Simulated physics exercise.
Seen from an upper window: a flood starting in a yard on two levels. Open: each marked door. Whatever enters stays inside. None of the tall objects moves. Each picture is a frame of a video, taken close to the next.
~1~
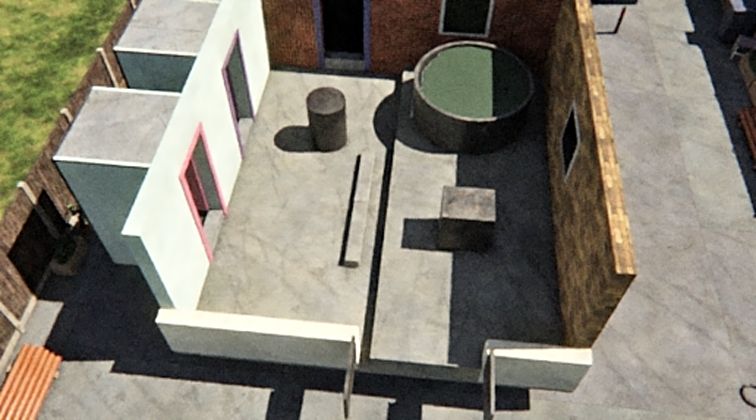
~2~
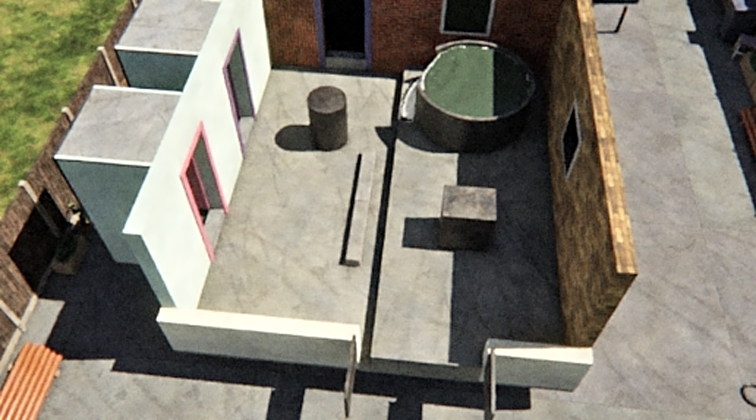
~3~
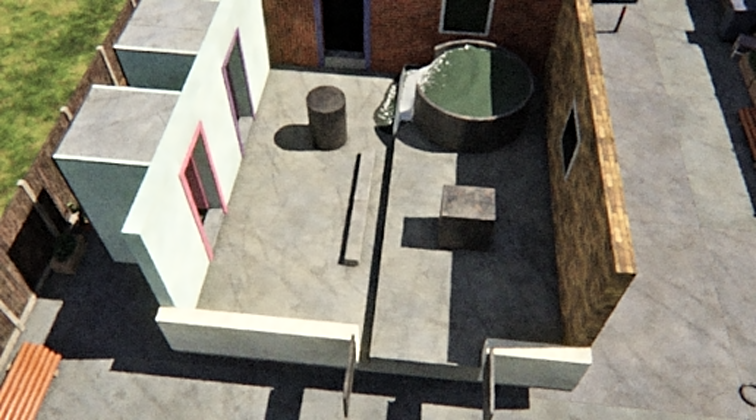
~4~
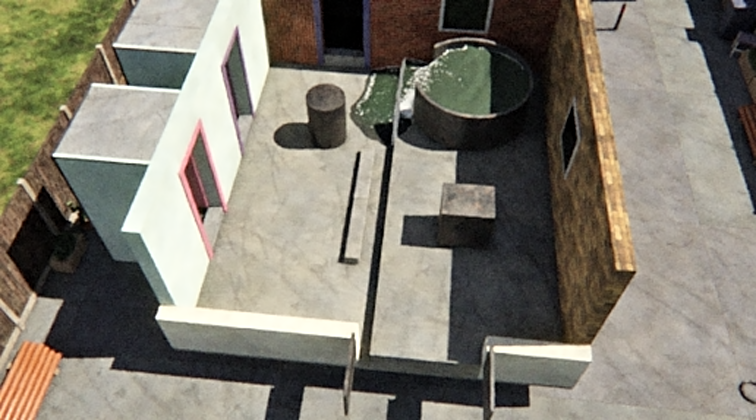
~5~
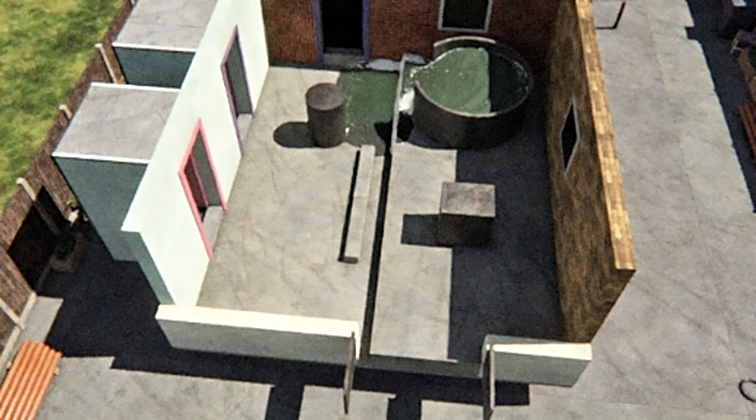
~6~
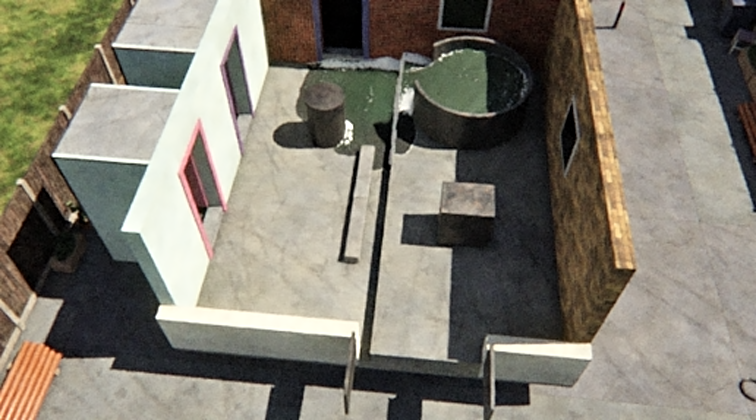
In a walled yard on two levels, seen from above, a round tank of green water stands still beside a brick wall. Water breaks out of its left side, drops over the ledge to the lower level, then spreads left across the paving and around a dark cylinder.
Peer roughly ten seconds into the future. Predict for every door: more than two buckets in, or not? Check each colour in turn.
Outcome: The purple door will allow in an excess; the blue door will allow in no excess; the pink door will allow in no excess.
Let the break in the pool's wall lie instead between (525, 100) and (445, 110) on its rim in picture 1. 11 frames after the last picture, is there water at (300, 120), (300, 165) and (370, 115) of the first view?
Bone-dry, bone-dry, bone-dry.
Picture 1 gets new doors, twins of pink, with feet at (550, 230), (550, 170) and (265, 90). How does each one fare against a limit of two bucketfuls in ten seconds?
Result per door, in the listed order - below the line, below the line, above the line.
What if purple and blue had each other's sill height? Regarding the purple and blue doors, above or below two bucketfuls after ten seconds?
Taking each in turn, the purple one remains within bounds and the blue one exceeds the threshold.
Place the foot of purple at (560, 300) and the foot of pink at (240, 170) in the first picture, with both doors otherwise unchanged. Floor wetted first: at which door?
The one in blue gets wet first.
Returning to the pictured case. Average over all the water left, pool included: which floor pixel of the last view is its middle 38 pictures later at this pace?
(342, 172).
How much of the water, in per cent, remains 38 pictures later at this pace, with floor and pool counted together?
The share not yet gone is roughly 96 percent.
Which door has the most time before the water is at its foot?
It would be the one in pink.
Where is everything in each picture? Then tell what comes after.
The first picture shows the round tank at (473, 82) is whole and still.
In the second picture, water pours out at (420, 87) and has run to (411, 120).
In the third picture, water pours out at (419, 89) and has run to (401, 78).
In the fourth picture, water pours out at (418, 88) and has run to (355, 116).
In the fifth picture, water pours out at (418, 87) and has run to a hidden place.
In the sixth picture, the front is at (310, 65), out from the gap at (418, 87).
A moment on, water covers 25 % of the floor; the purple door wet at the sill, nothing in, the blue door wet at the sill, nothing in, the pink door not reached.
Next, water covers 30 % of the floor; the purple door under two buckets in, the blue door wet at the sill, nothing in, the pink door not reached.
Then, water covers 50 % of the floor; the purple door over two buckets in, the blue door wet at the sill, nothing in, the pink door wet at the sill, nothing in.
Later, water covers 60 % of the floor; the purple door over two buckets in, the blue door under two buckets in, the pink door wet at the sill, nothing in.
In the end, water covers 55 % of the floor; the purple door over two buckets in, the blue door under two buckets in, the pink door wet at the sill, nothing in.
